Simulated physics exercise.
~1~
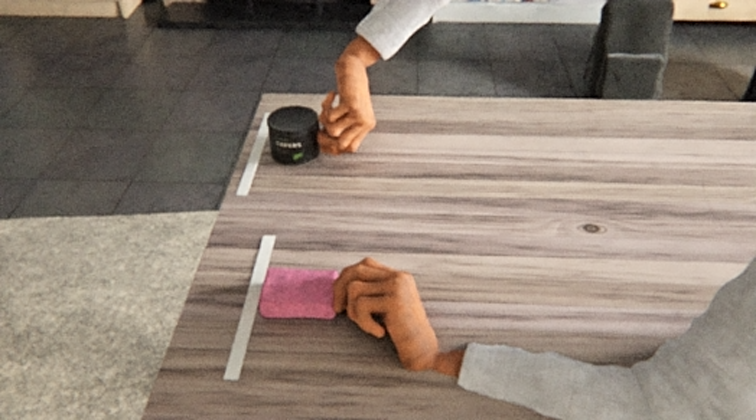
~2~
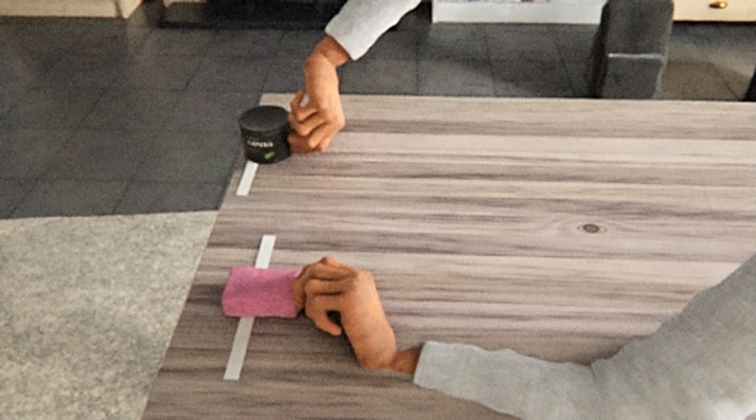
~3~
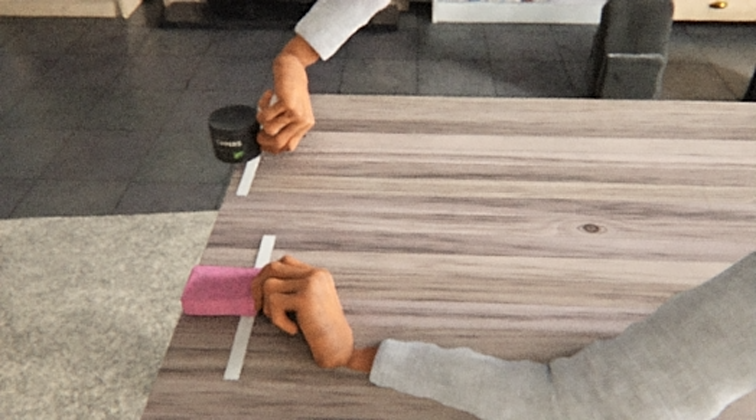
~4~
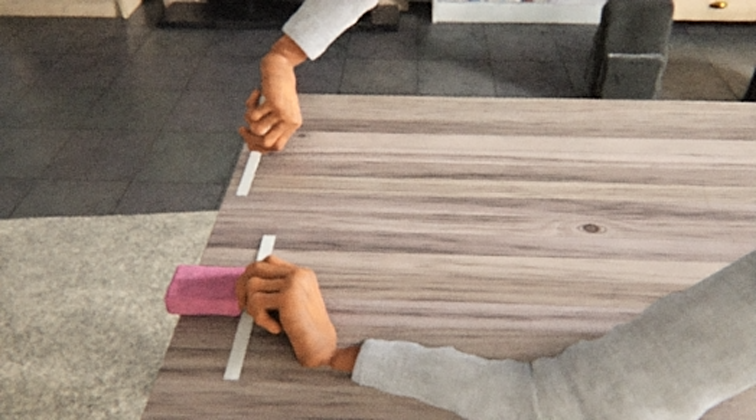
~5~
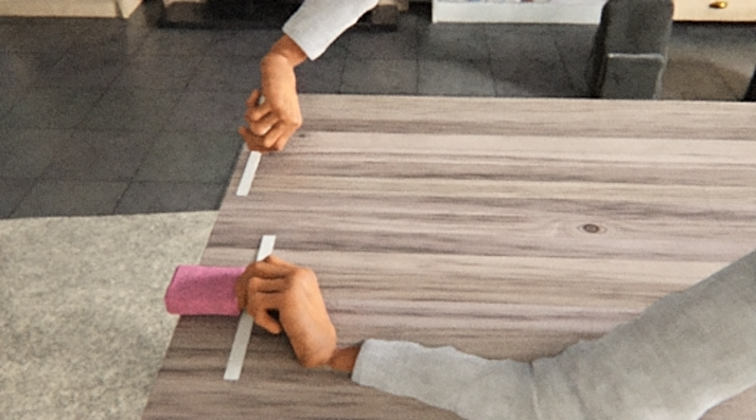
On a wooden table, two hands push a pink sponge and a black tub left until only the tub falls off.
